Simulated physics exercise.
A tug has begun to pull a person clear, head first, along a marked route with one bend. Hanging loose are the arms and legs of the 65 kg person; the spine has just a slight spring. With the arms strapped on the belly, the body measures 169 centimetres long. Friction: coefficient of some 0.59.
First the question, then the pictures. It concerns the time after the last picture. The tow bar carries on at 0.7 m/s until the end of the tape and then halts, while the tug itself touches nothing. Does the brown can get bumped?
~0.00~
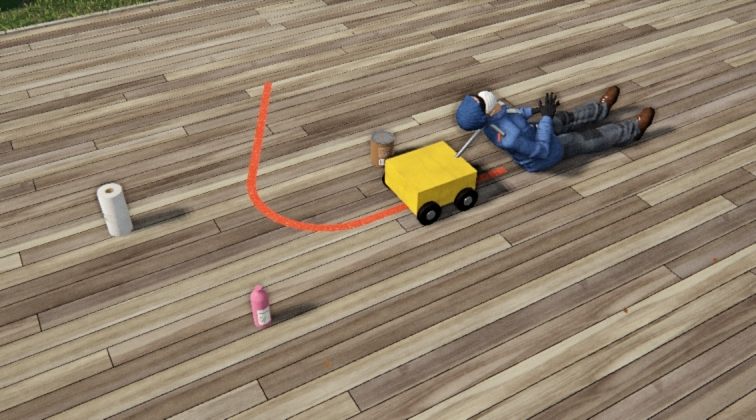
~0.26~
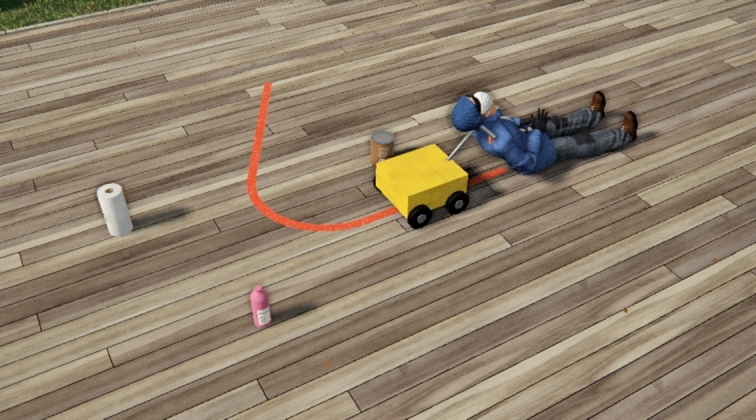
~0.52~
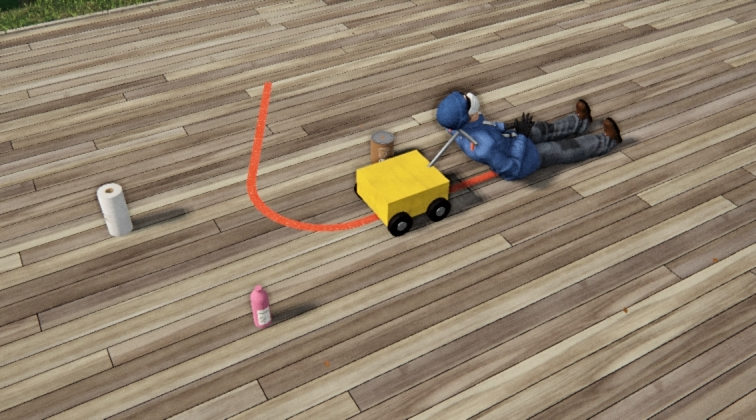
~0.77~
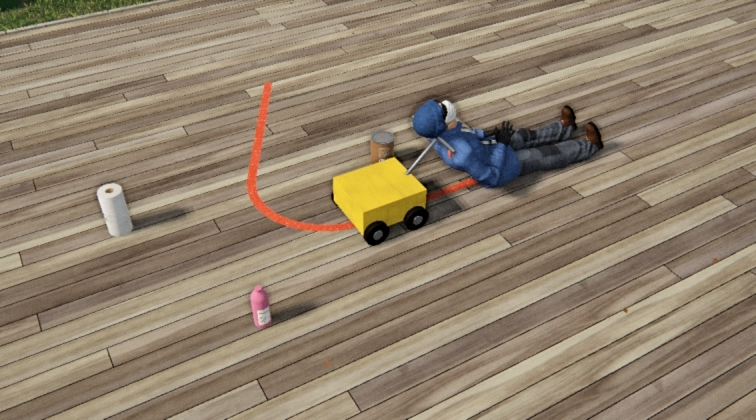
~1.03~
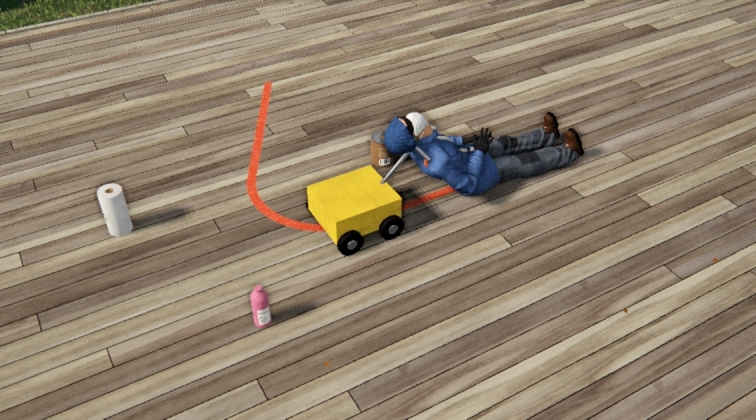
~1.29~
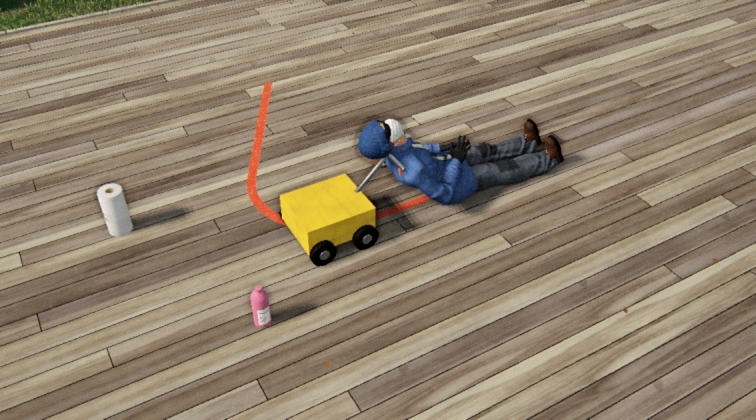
No: It keeps its place.
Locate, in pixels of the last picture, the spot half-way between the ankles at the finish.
(300, 156).
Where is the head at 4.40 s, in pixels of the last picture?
Close to (255, 32).
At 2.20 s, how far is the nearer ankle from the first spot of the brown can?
The gap is about 60 cm.
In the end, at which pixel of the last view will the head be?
The head finishes near (264, 8).
After 2.20 s the brown can is where it stood, near (382, 149) in the last picture's view; the nearer ankle is 57 cm from that spot.
After 2.90 s the brown can is where it stood, near (382, 149) in the last picture's view; the white post where it stood; the nearer ankle is 42 cm from that spot.
After 3.70 s the brown can is where it stood, near (382, 149) in the last picture's view; the white post where it stood; the nearer ankle is 38 cm from that spot.
After 4.40 s the brown can is where it stood, near (382, 149) in the last picture's view; the nearer ankle is 33 cm from that spot.
By 5.2 s, brown can stays put; white post stays put; pink bottle stays put.
